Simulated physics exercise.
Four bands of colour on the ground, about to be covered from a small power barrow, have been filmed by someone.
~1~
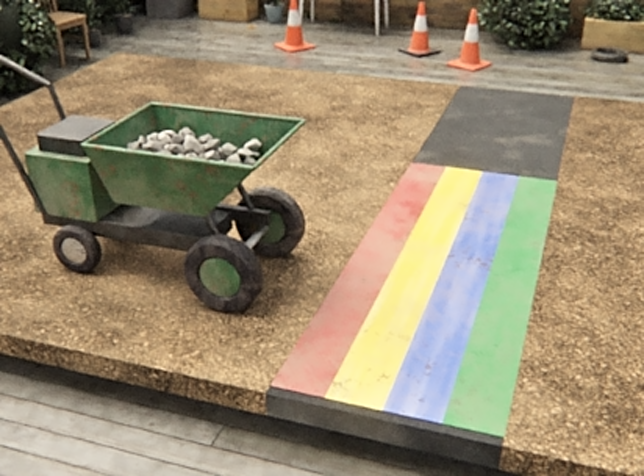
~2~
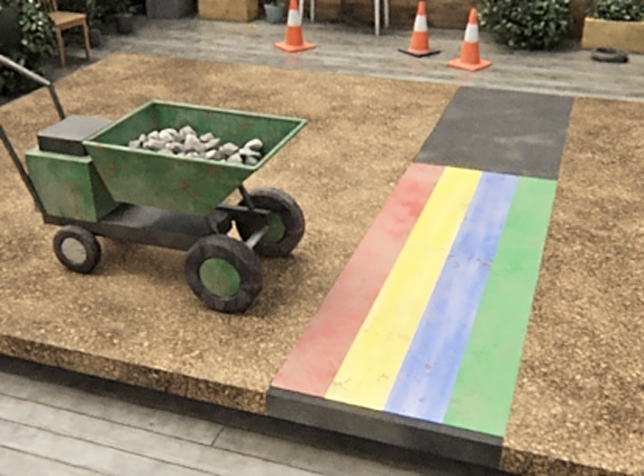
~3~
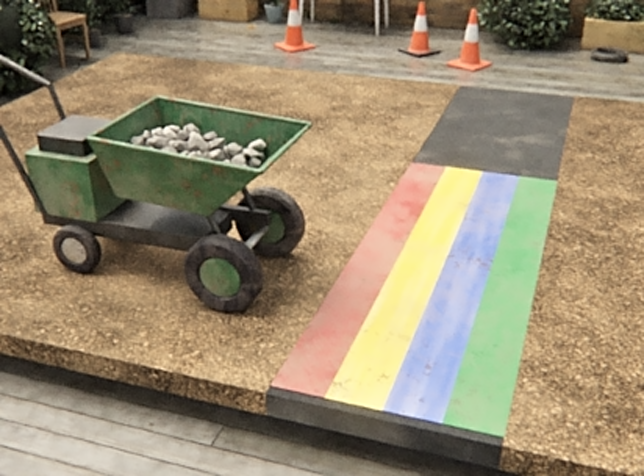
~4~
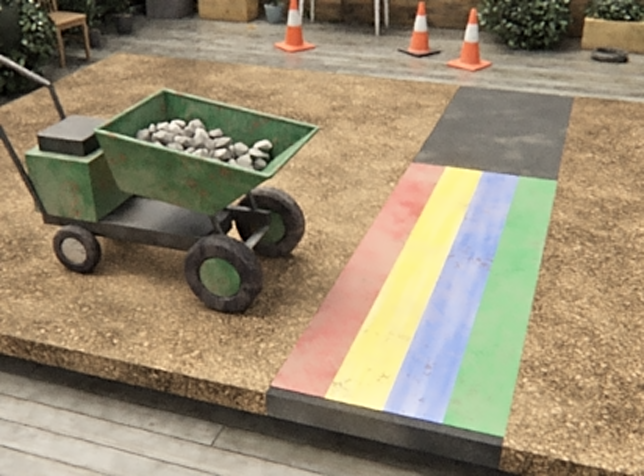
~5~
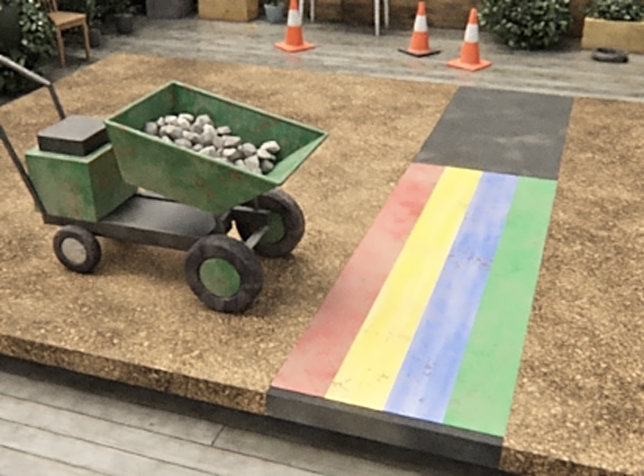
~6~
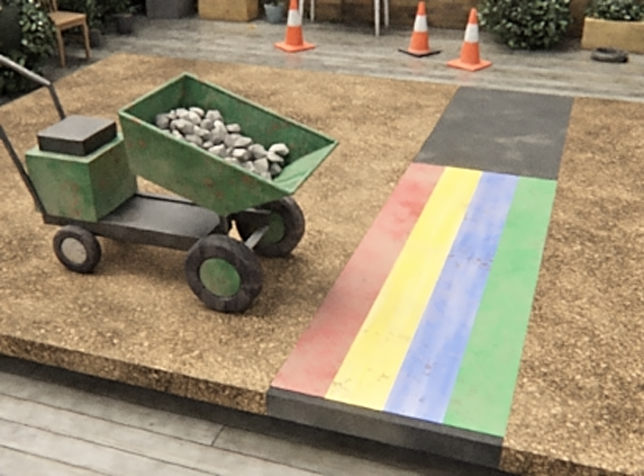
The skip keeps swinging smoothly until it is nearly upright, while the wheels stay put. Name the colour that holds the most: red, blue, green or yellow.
That would be yellow.
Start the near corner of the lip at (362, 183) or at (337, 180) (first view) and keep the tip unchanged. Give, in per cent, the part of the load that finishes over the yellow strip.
Okay, so the first one ends at 0 % and the second at 0 %.
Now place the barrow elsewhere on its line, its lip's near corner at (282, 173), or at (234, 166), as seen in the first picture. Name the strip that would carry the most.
Case one gives that blue strip, case two gives the strip in yellow.
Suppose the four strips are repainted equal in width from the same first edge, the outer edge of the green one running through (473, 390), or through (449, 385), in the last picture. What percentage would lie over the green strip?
20 and 20 percent, roughly.
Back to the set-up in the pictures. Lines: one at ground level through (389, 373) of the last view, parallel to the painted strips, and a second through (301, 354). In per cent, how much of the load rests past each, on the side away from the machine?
Roughly 50 and 90 percent.
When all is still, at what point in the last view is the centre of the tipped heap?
I'd place the middle at about (421, 304).
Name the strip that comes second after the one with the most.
Rank two: The strip in blue.
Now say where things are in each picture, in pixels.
In the first picture, lip of the skip at (253, 169), level; top of the load at (175, 150), broken stones; red strip at (319, 354); yellow strip at (372, 364); blue strip at (427, 376); green strip at (484, 387).
In the second picture, lip of the skip at (255, 170), level; top of the load at (176, 149).
In the third picture, lip of the skip at (261, 172), tipped barely; top of the load at (174, 148).
In the fourth picture, lip of the skip at (269, 177), tipped a little; top of the load at (180, 143).
In the fifth picture, lip of the skip at (280, 184), tipped a little; top of the load at (187, 139).
In the sixth picture, lip of the skip at (291, 194), tipped clearly; top of the load at (181, 130); red strip at (319, 354); yellow strip at (372, 364); blue strip at (427, 376); green strip at (484, 387).
Soon after the last picture, skip tipped steeply; all in the skip.
A little later, skip tipped right over; about two thirds in the skip; a small part over the red strip; about a third over the yellow strip; a stray few over the blue strip.
Later still, skip tipped right over; a small part in the skip; a small part over the red strip; about a third over the yellow strip; about a quarter over the blue strip; a small part over the green strip; a stray few off the paint.
At rest, skip tipped right over; a small part in the skip; a small part over the red strip; about a third over the yellow strip; about a quarter over the blue strip; a small part over the green strip; a stray few off the paint.
